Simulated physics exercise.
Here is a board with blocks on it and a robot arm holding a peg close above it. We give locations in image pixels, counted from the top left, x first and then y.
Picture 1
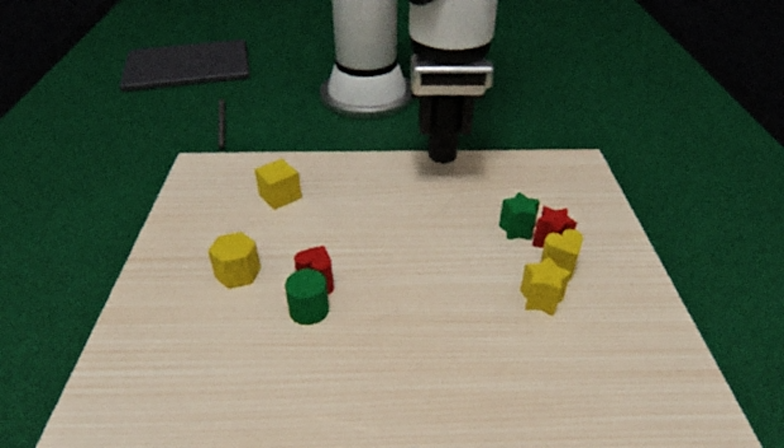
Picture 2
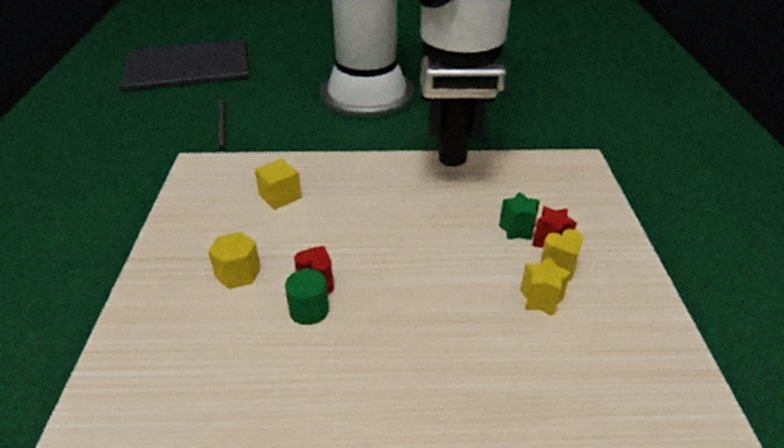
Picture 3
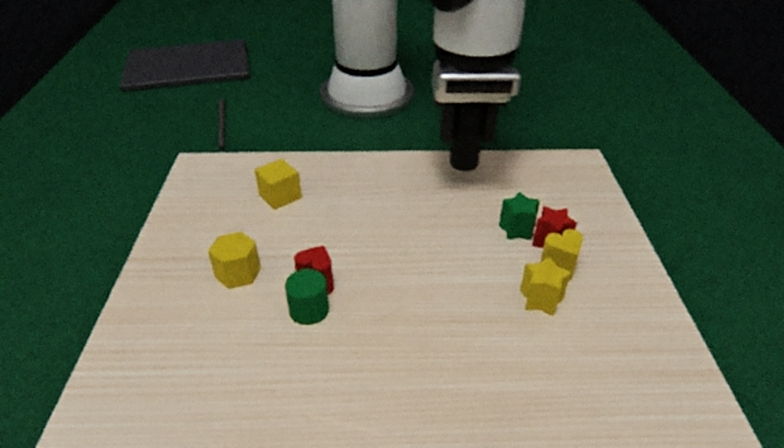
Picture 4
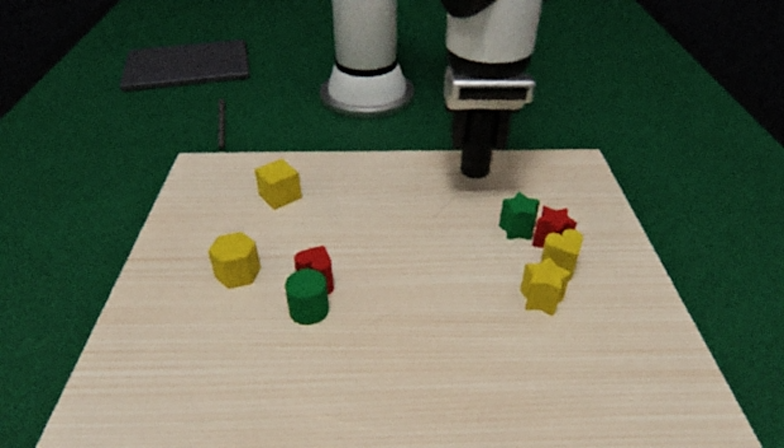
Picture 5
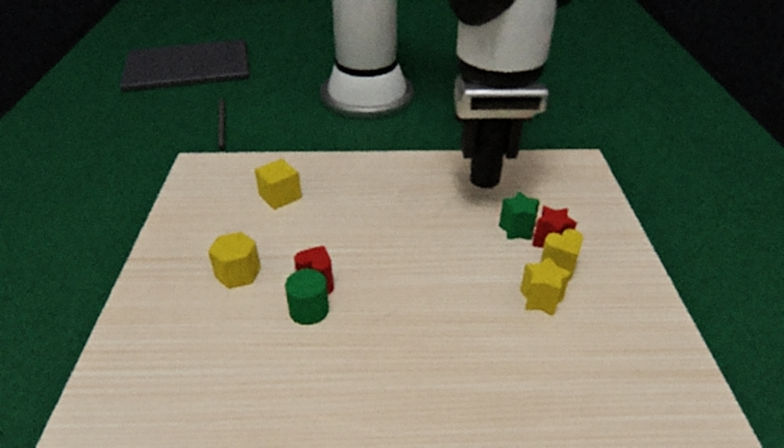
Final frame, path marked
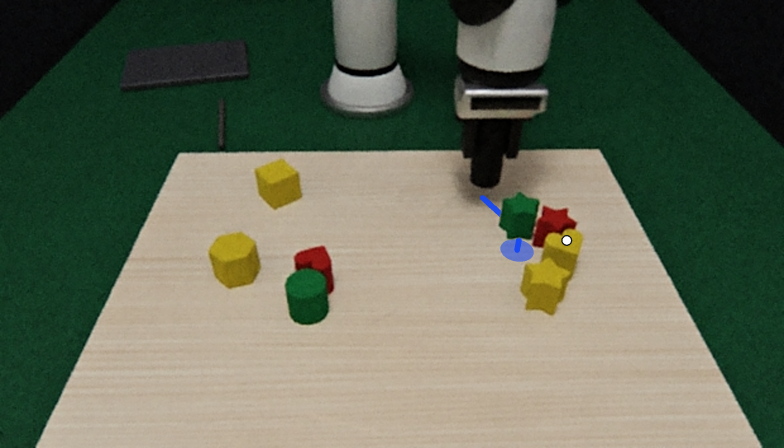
Robot arm moving its dark peg slowly right and slightly nearer over a pale board, the scattered coloured blocks staying still.
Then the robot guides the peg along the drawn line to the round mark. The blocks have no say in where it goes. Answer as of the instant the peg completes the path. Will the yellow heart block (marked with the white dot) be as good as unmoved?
Going by the path, no.
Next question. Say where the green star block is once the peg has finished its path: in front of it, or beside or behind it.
It is no longer ahead.
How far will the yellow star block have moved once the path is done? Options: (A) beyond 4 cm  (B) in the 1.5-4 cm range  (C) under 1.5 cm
I choose C.
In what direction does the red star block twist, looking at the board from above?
Looking from above, the answer is counterclockwise.
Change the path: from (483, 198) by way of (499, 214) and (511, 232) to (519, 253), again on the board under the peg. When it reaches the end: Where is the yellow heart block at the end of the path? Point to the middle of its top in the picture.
The yellow heart block ends near (587, 254).
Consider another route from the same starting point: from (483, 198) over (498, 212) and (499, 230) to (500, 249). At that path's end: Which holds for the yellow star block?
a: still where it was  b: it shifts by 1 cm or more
a.
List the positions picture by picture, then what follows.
Tip of the peg (443, 157), middles of tops, green star block (522, 203), yellow star block (548, 272), red star block (557, 216), yellow heart block (567, 240), in the first frame.
Peg (453, 160), nothing pushed, in the second frame.
Peg (464, 164), nothing pushed, in the third frame.
Peg (475, 171), nothing pushed, in the fourth frame.
Peg (485, 181), green star block (522, 203), yellow star block (548, 272), red star block (557, 216), yellow heart block (567, 240), in the fifth frame.
The line goes from (483, 198) by way of (500, 213) and (516, 230) to (517, 250); the dot is on the yellow heart block.
On the path given first. One third of the way, peg (503, 196); nothing pushed yet.
Two thirds of the way, peg (520, 214); green star block (545, 221); red star block (579, 229); yellow heart block (580, 248), turned 50° clockwise.
At the end, peg (520, 233); green star block (554, 232), turned 30° anticlockwise; yellow star block unmoved; red star block (589, 232), turned 25° anticlockwise; yellow heart block (586, 255), turned 70° clockwise.
